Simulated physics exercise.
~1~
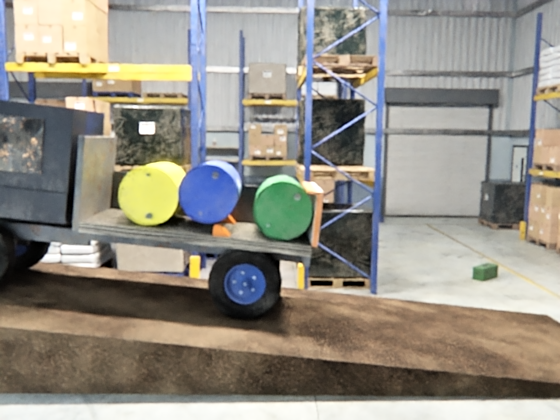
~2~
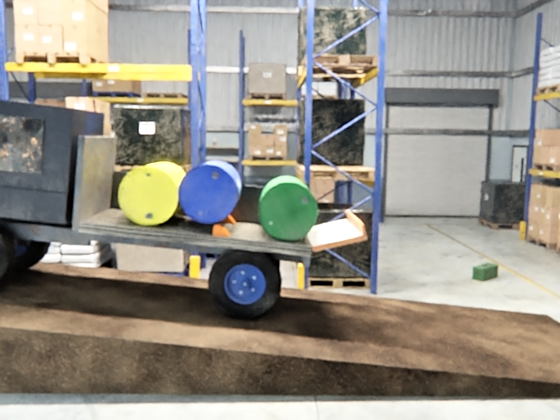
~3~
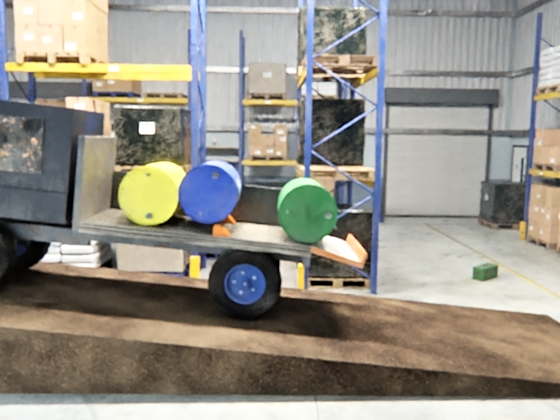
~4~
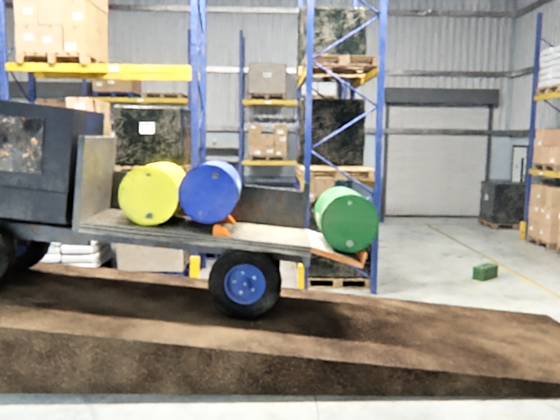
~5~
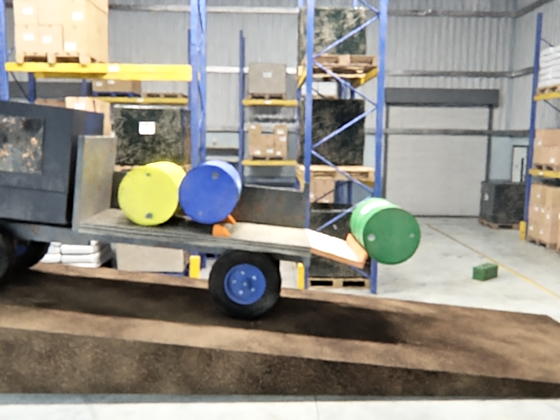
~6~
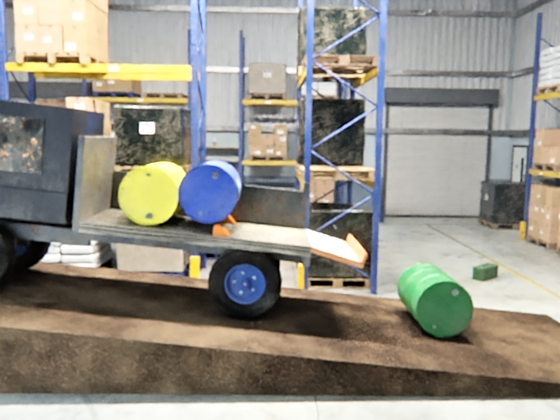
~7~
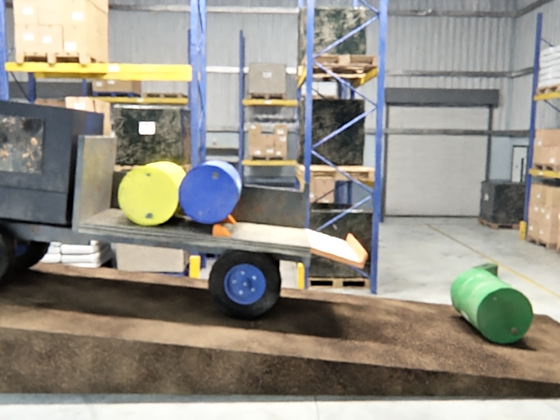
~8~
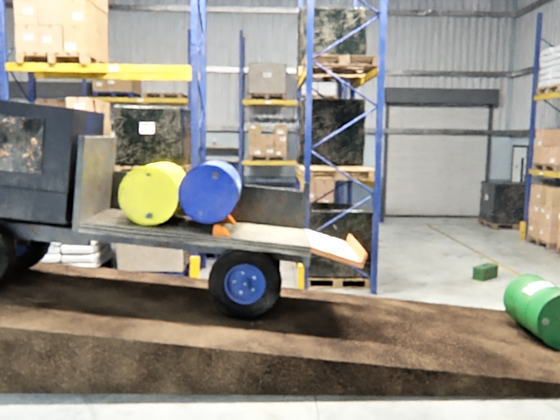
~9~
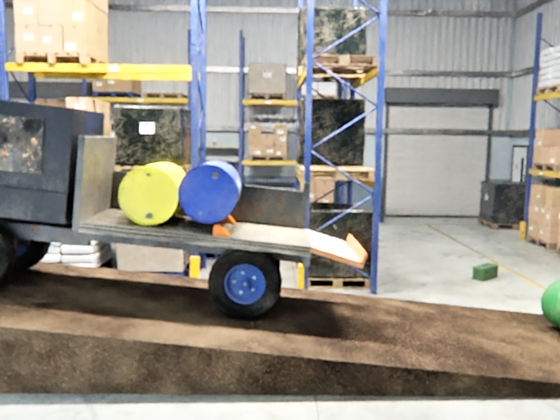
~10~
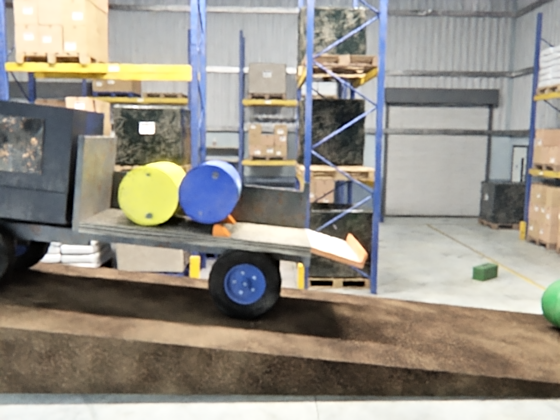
In the video, the tailgate of a pickup parked on a slope swings down, and the green drum rolls right over it, drops onto the slope and rolls to the right edge of view, where it stops partly visible, while the yellow and blue drums stay on the bed.
